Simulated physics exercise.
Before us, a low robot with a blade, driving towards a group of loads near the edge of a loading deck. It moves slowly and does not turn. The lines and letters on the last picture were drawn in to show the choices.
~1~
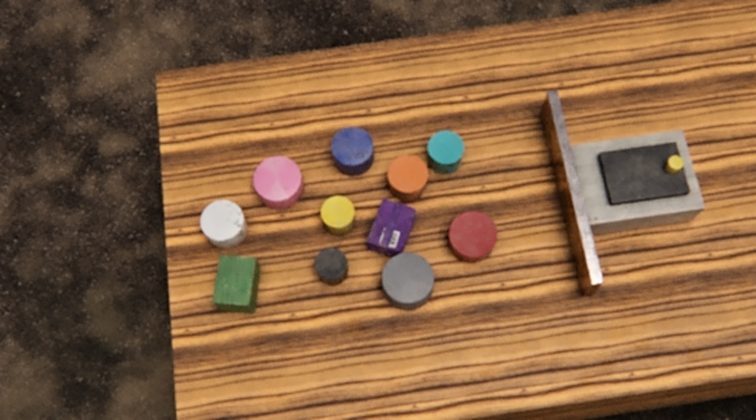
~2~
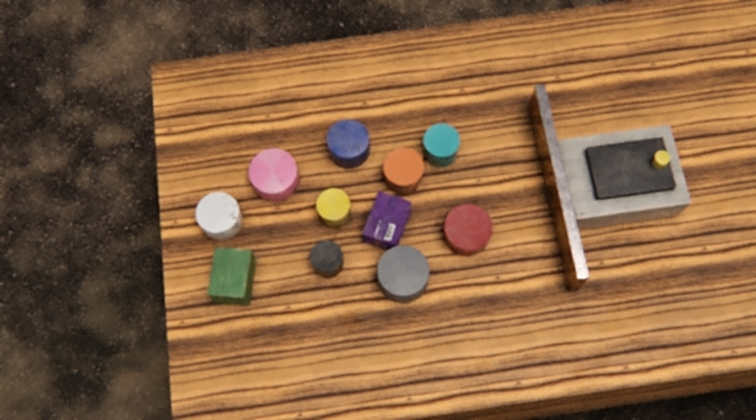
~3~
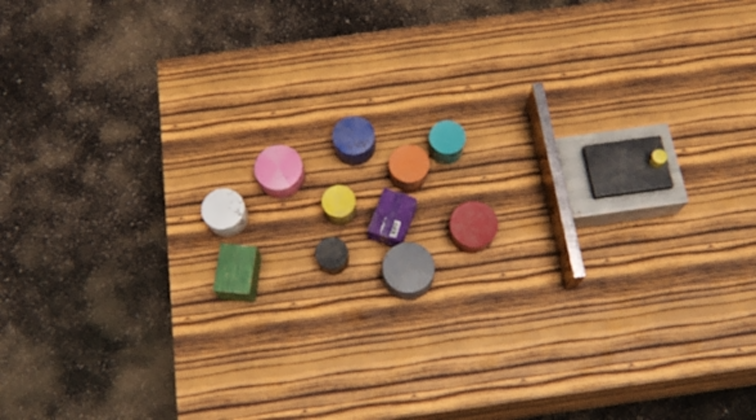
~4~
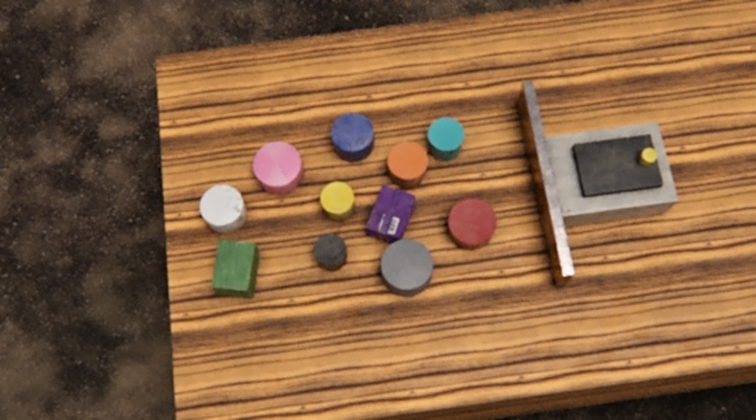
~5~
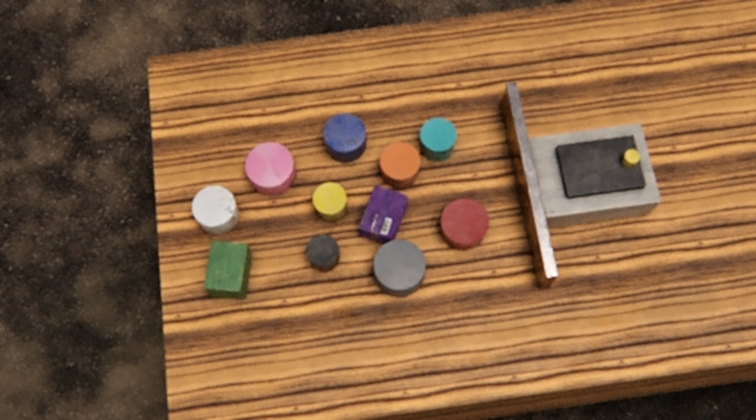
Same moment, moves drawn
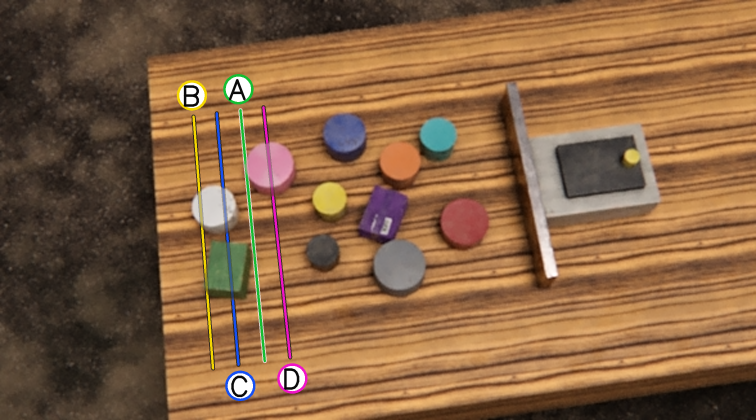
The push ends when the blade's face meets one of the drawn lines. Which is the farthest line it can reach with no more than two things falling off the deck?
Stop at C.
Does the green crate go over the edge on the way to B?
By then, yes.
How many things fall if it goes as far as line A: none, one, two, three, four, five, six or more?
The count is none.
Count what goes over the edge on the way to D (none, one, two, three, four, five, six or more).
By then, none.
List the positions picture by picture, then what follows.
In the first picture, purple box (392, 229); green crate (237, 285); black pail (332, 267).
In the second picture, robot (625, 169); turquoise pail (441, 146).
In the third picture, robot (622, 167); yellow pail (339, 206).
In the fourth picture, robot (611, 166); orange pail (408, 165).
In the fifth picture, robot (595, 167); red pail (464, 226); pink canister (271, 169); purple box (384, 216).
On the marked copy, A at (252, 229); B at (203, 236); C at (227, 233); D at (276, 226).
With C. Early on, robot (486, 182); grey canister (393, 274); turquoise pail (386, 135).
Further on, robot (376, 197); green crate (221, 272); pink canister (214, 165).
At the end, robot (289, 209); green crate over the edge; white canister over the edge; two fallen.
As for the rest, A is within the limit but short; B drops six; D is within the limit but short.
